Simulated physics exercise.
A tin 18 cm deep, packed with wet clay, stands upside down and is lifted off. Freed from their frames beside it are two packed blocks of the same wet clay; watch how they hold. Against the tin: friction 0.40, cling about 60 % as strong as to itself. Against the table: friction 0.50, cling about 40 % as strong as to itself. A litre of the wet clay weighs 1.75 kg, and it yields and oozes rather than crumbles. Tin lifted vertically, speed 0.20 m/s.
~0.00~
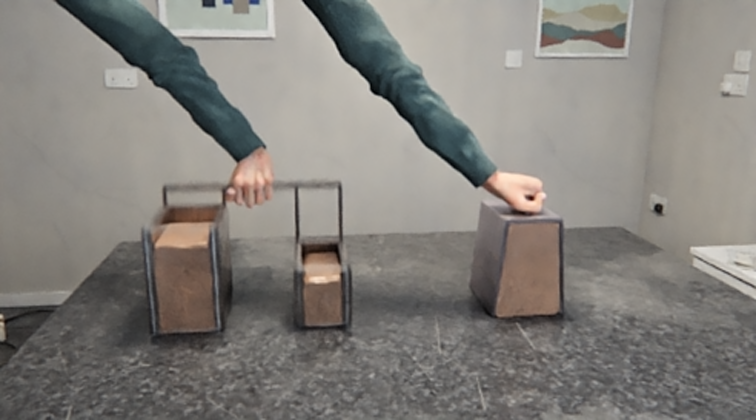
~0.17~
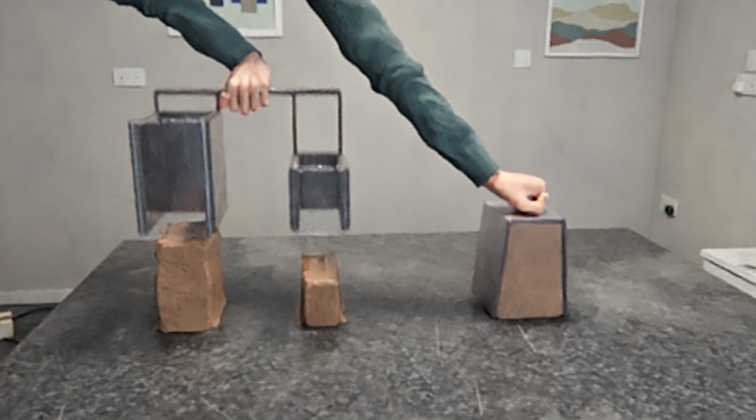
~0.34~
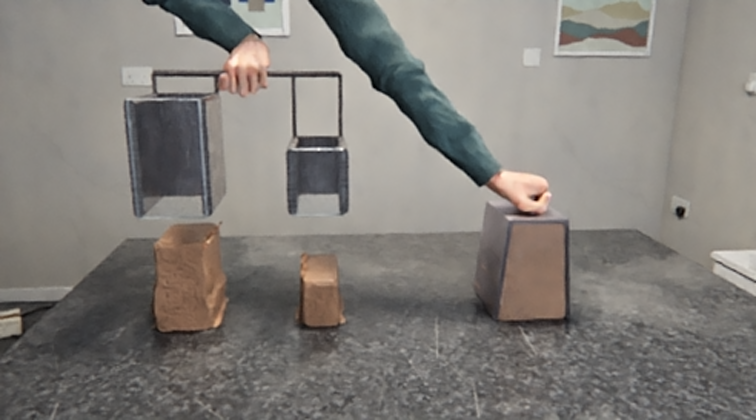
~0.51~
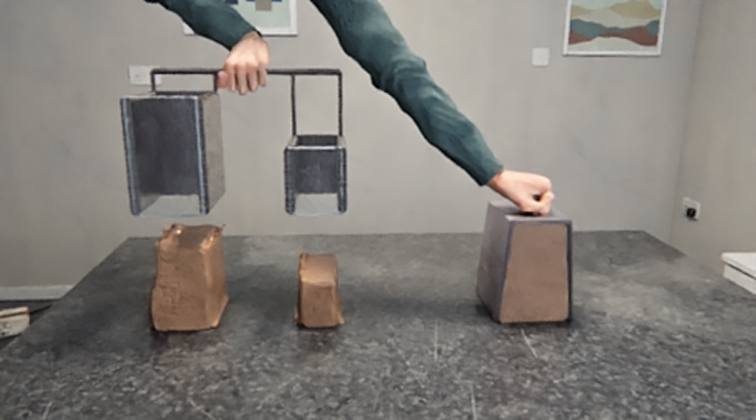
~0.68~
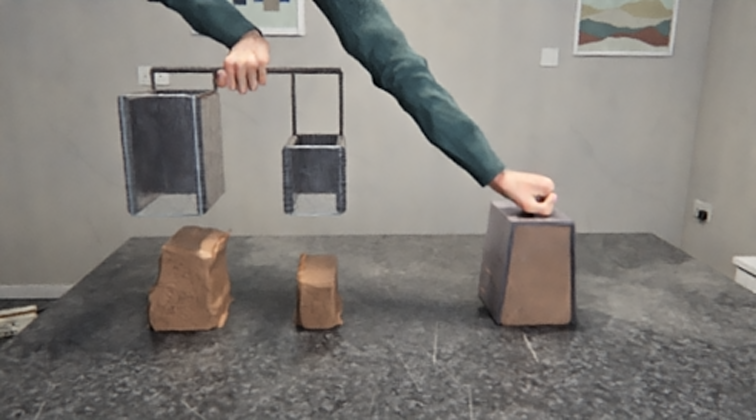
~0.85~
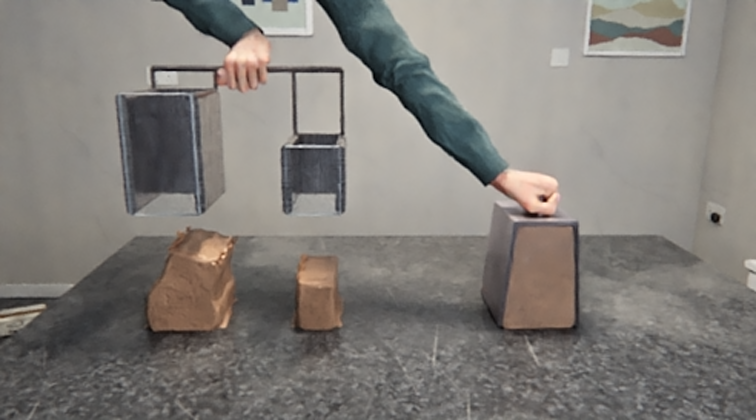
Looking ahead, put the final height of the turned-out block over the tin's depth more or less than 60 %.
As a share of the tin's depth, the turned-out block's final height comes out topping 60 %.
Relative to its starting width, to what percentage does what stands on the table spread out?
120 %.
After 1.26 s, the tin is up by 8.2 cm.
After 1.75 s, the tin is up by 18 cm.
After 2.23 s, the tin is up by 28 cm; what stands on the table is 86 % of the tin's depth.
After 2.72 s, the tin is up by 30 cm; what stands on the table is 85 % of the tin's depth.
After 2.82 s, at the end, the tin is up by 30 cm; what stands on the table is 85 % of the tin's depth.
